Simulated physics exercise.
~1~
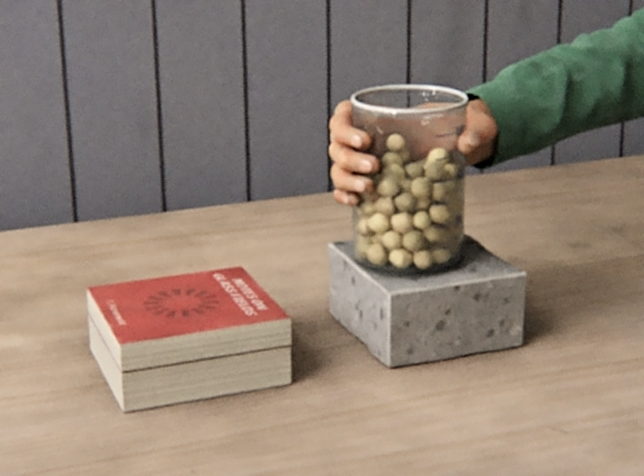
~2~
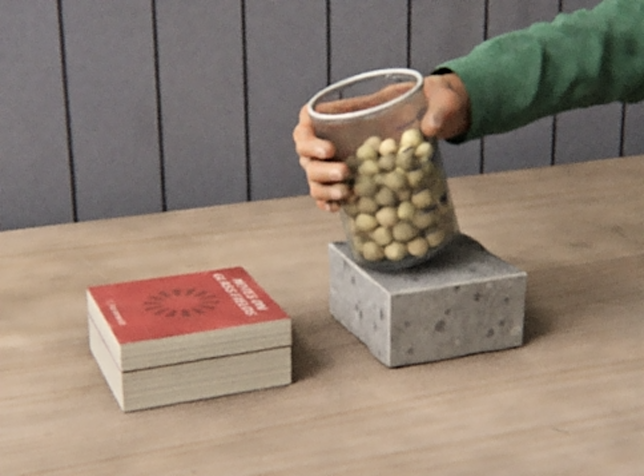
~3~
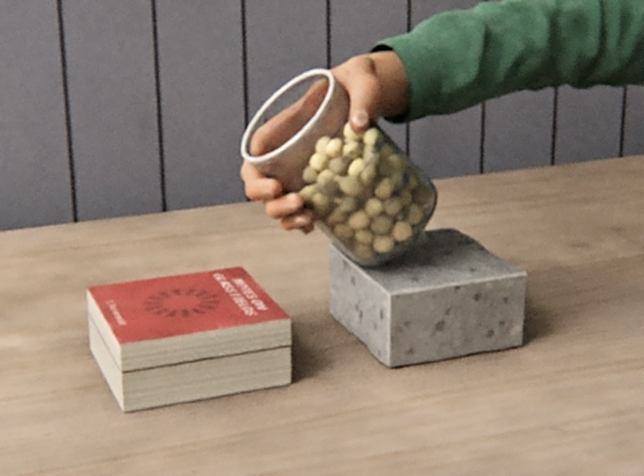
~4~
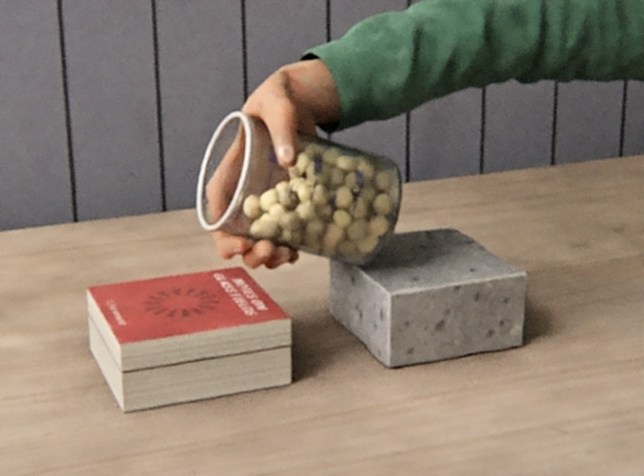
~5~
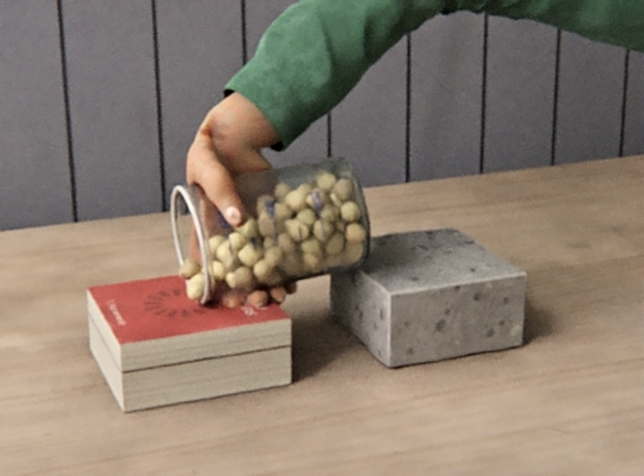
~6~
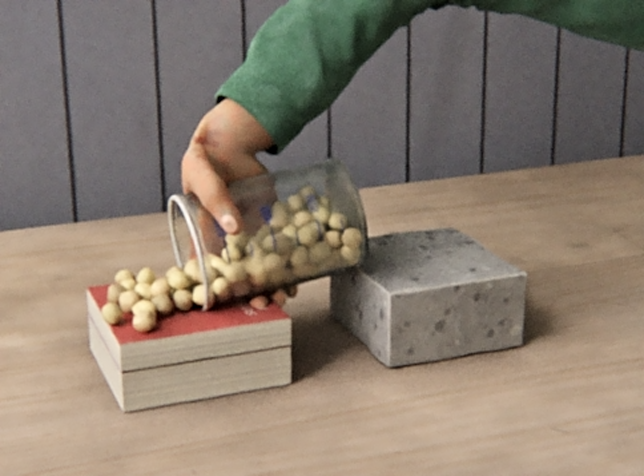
A clear, lidless beaker of small, round, pale nuts stands on a speckled grey block, held by a hand in a green sleeve reaching in from the right. To its left on the wooden table lies a short pile of books with a red cover, before a grey panelled wall, seen from slightly above by a still camera. The hand tilts the beaker leftward and carries it off the block, the nuts staying inside as it turns onto its side. It lowers until the rim meets the books, nuts gathering at the mouth. Finally some spill across the red cover, while most remain inside.
